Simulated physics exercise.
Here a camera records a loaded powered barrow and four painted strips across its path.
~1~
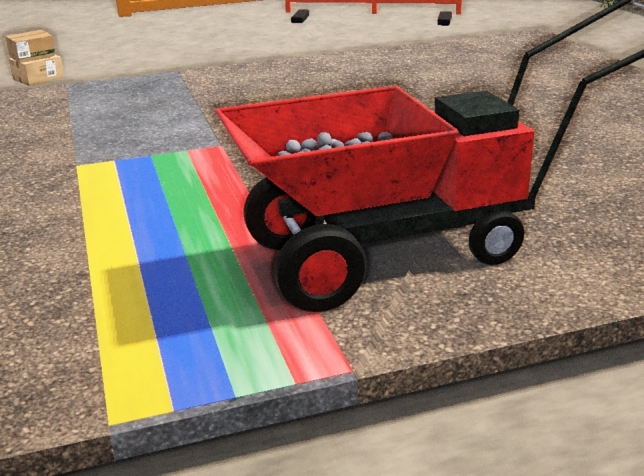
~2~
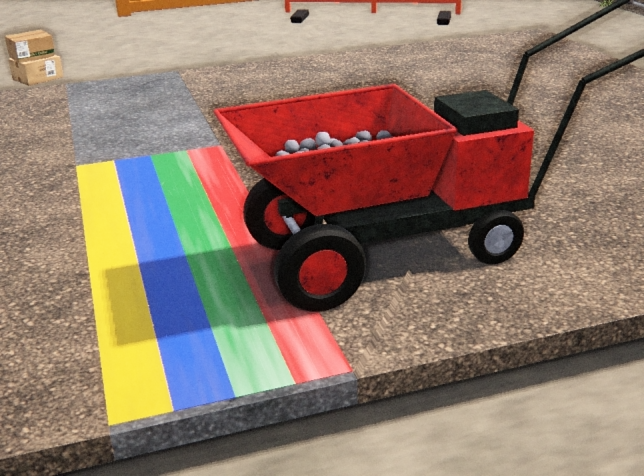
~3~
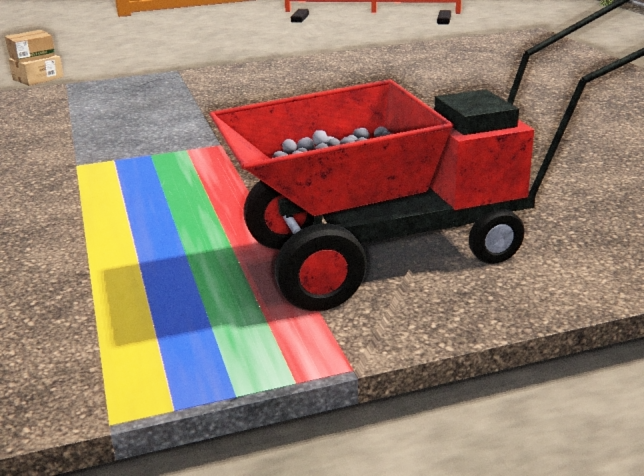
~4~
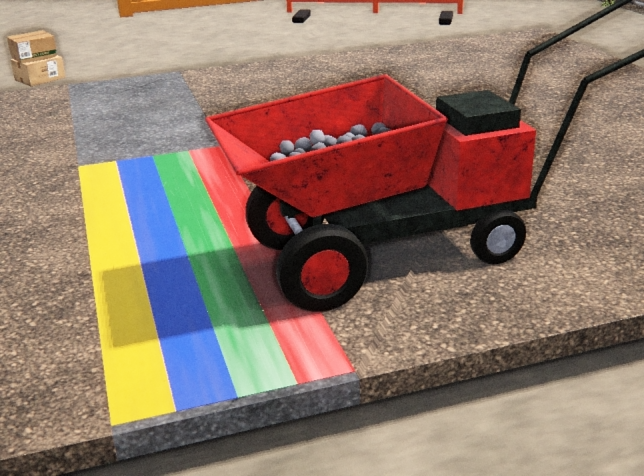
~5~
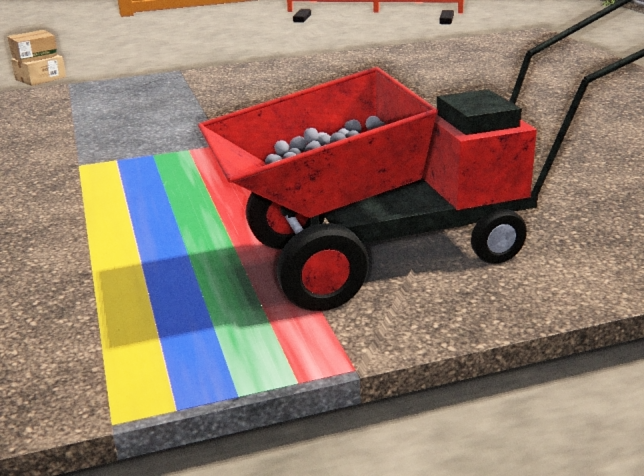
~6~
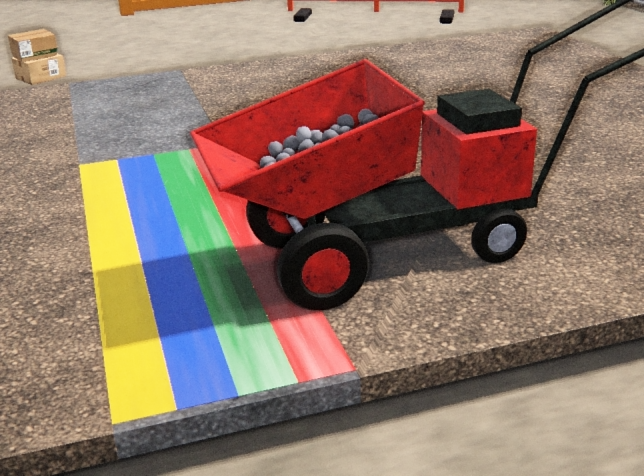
To begin with, a red powered barrow loaded with round grey cobbles stands level beside four painted strips, yellow, blue, green and red. Its skip then starts tipping forward to the left, barely at first, and gradually tilts more until it slopes clearly, its lip lower and the cobbles still inside.
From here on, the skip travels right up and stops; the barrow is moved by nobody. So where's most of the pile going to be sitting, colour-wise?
Most of it sits on yellow.
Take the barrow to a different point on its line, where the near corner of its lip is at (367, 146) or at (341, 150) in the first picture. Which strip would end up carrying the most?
Case one gives the green one, case two gives green.
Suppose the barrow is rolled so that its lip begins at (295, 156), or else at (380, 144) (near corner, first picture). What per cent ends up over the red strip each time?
I'd put it at around 0 percent the first time and 40 percent the second.
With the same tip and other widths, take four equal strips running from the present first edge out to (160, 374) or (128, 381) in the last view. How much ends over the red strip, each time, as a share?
The first gives around 0 %, the second around 0 %.
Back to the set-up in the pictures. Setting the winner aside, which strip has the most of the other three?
That would be the blue strip, in second.
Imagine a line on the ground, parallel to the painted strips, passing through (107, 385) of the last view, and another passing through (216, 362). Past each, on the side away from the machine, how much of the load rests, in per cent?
Around 10 per cent for the first, around 70 per cent for the second.
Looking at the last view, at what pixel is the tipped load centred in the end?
The centre comes to rest close to (134, 300).
Soon, skip tipped steeply; all in the skip.
A while on, skip tipped steeply; most in the skip; a small part over the blue strip; a stray few over the yellow strip.
Towards the end, skip tipped right over; about a quarter in the skip; about a quarter over the blue strip; about half over the yellow strip; a small part off the paint.
Finally, skip tipped right over; about a quarter in the skip; none over the red strip; none over the green strip; about a quarter over the blue strip; about half over the yellow strip; a small part off the paint.
